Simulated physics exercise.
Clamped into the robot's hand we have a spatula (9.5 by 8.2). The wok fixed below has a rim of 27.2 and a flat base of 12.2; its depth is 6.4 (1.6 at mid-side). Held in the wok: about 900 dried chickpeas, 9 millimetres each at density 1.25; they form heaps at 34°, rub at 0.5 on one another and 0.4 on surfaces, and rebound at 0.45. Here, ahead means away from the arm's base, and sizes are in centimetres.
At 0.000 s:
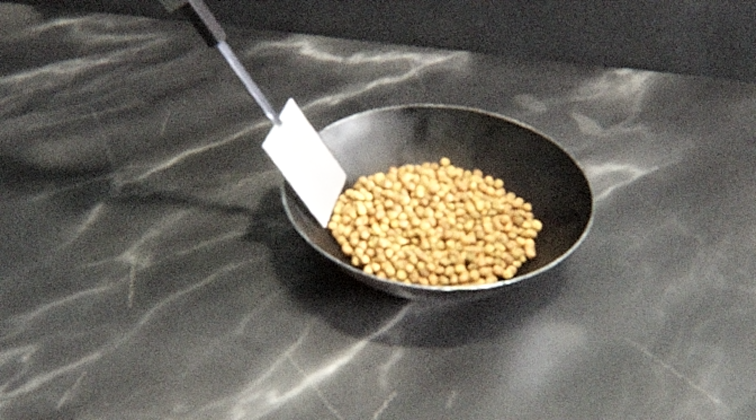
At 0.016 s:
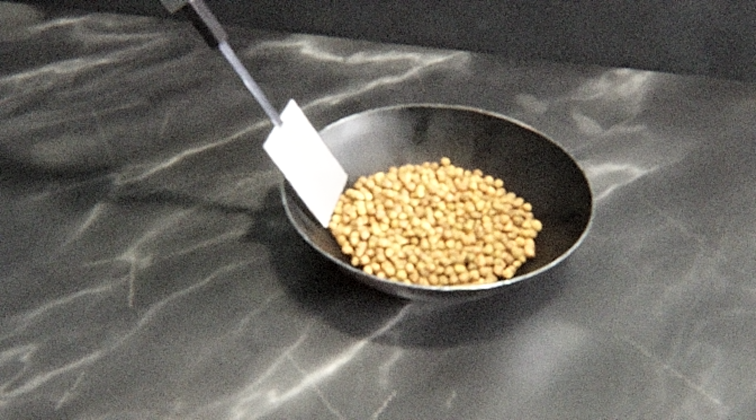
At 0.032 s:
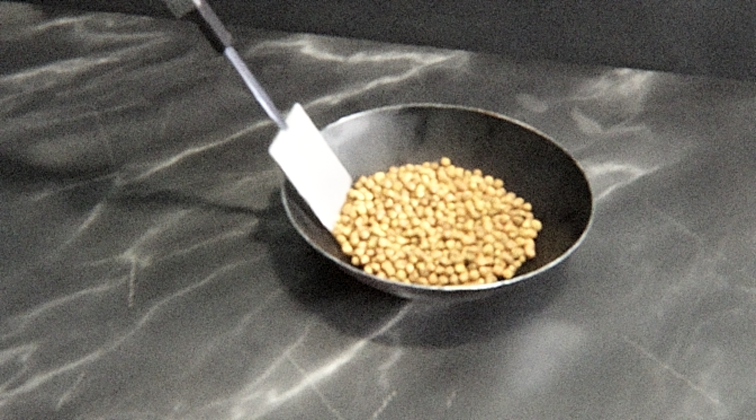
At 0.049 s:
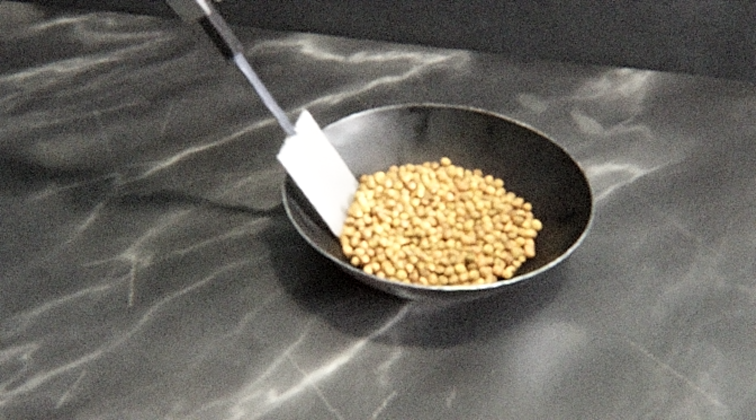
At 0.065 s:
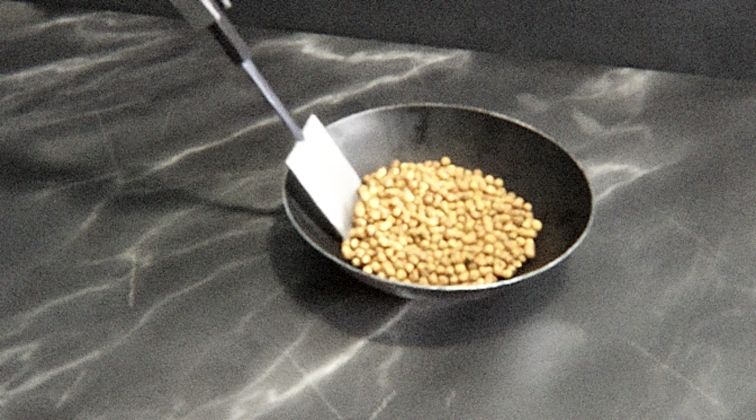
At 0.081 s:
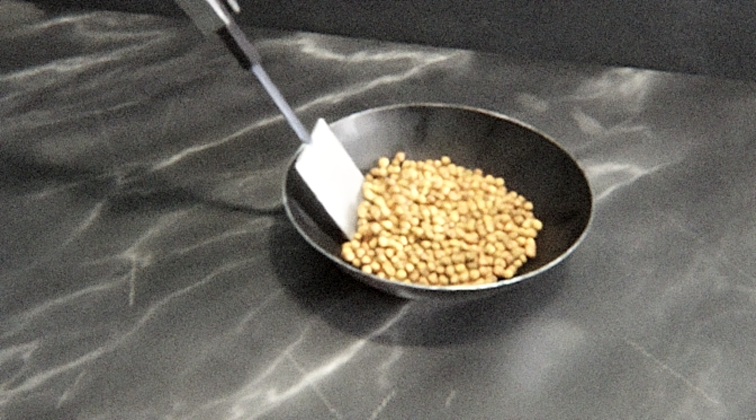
On a dark marbled countertop, a white spatula resting inside the left edge of a black wok moved slightly to the right, nudging a heap of small tan chickpeas and shifting a few near its blade.
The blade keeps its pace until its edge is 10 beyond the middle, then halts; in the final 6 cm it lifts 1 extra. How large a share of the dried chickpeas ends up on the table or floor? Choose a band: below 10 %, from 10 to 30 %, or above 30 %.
That share falls between 10 and 30 %.
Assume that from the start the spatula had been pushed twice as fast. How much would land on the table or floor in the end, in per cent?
I'd say close to 35 per cent.
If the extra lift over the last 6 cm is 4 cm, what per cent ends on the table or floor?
Roughly 15 percent of it.
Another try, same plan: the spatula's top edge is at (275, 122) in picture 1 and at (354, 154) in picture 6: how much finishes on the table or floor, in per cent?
I'd put it at roughly 40 per cent.
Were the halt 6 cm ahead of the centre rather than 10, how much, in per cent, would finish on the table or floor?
In that case about 0 percent ends on the table or floor.
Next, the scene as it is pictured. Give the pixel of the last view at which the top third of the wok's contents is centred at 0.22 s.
The top third sits at roughly (475, 215).
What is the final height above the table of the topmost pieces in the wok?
Close to 7.5 centimetres high.
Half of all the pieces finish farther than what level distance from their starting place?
Around 4 cm, measured level.
By 0.22 s, sloping 57°, highest piece 5 above the table; 900 in the wok.
By 0.36 s, sloping 57°, highest piece 7 above the table; 900 in the wok.
By 0.62 s, sloping 57°, highest piece 8 above the table; 753 in the wok, 123 on the table or floor, 24 on the blade or in flight.
By 1.67 s, sloping 57°, highest piece 8 above the table; 749 in the wok, 151 on the table or floor.
Final count, 749 in the wok, 151 on the table or floor. That is 17 % on the table or floor.
